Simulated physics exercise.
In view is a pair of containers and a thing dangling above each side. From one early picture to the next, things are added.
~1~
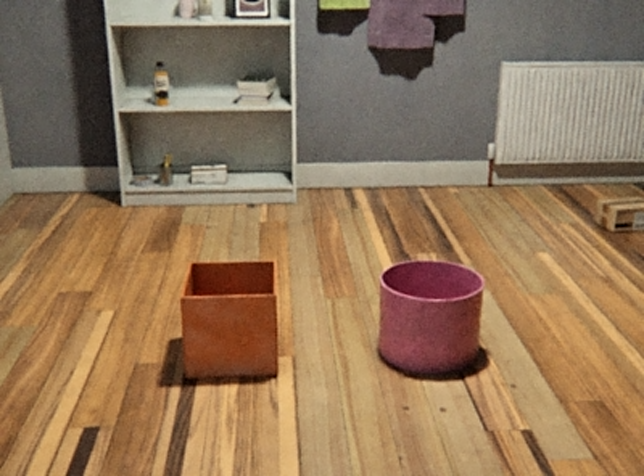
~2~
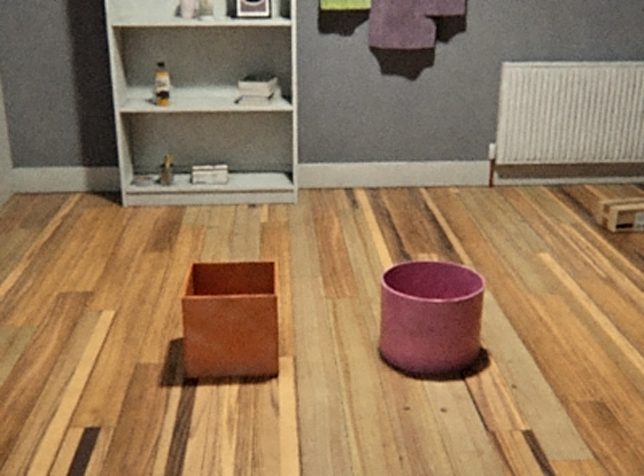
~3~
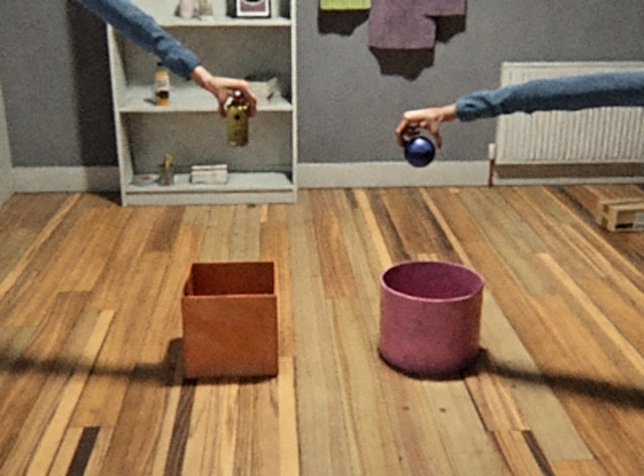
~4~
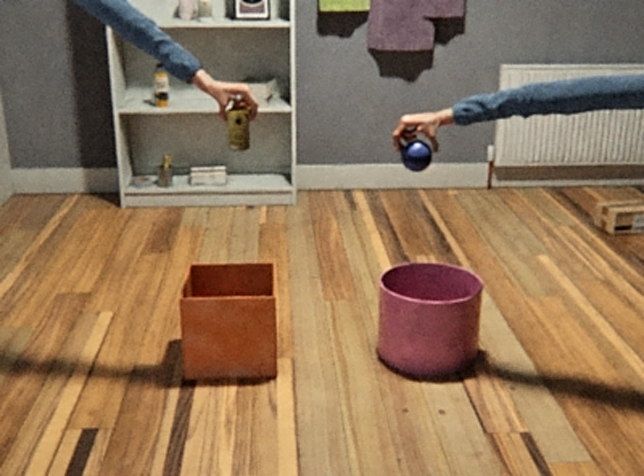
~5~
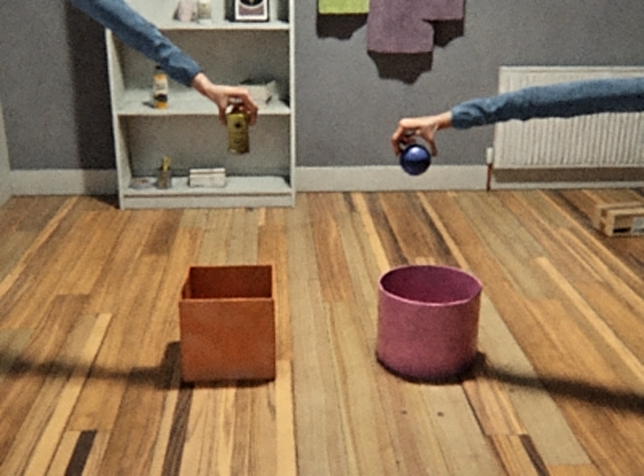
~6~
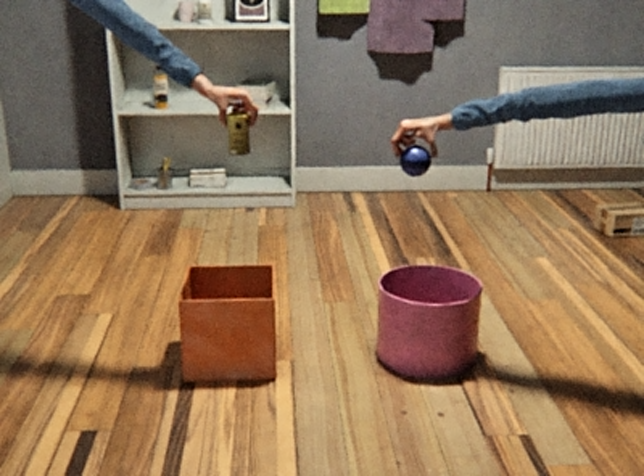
Two blue-sleeved arms reach in from opposite sides, the left hand gripping a yellow tin and the right a blue ball, then shift slightly and hold still above the containers. An open orange-brown square crate sits on the left and a round purple bucket on the right. The room, seen from the front and slightly above, has a plank floor, white shelves and a radiator, the view barely shifting.
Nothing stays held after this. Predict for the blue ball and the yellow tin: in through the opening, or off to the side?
Blue ball - in; yellow tin - in.
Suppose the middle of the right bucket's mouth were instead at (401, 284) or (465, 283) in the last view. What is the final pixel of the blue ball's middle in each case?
It'd end up close to (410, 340) in the first case and close to (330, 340) in the other.
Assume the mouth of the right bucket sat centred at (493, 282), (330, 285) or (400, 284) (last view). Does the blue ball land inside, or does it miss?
Listed in order, it does not get in; it does not get in; it enters the mouth.
Then, 0.20 s past the last view, blue ball in the air near (414, 200); yellow tin in the air near (240, 174).
Then, 0.34 s past the last view, blue ball in the air near (410, 293); yellow tin in the air near (243, 270).
Finally, the blue ball is caught, near (407, 339); the yellow tin is caught, near (245, 340).
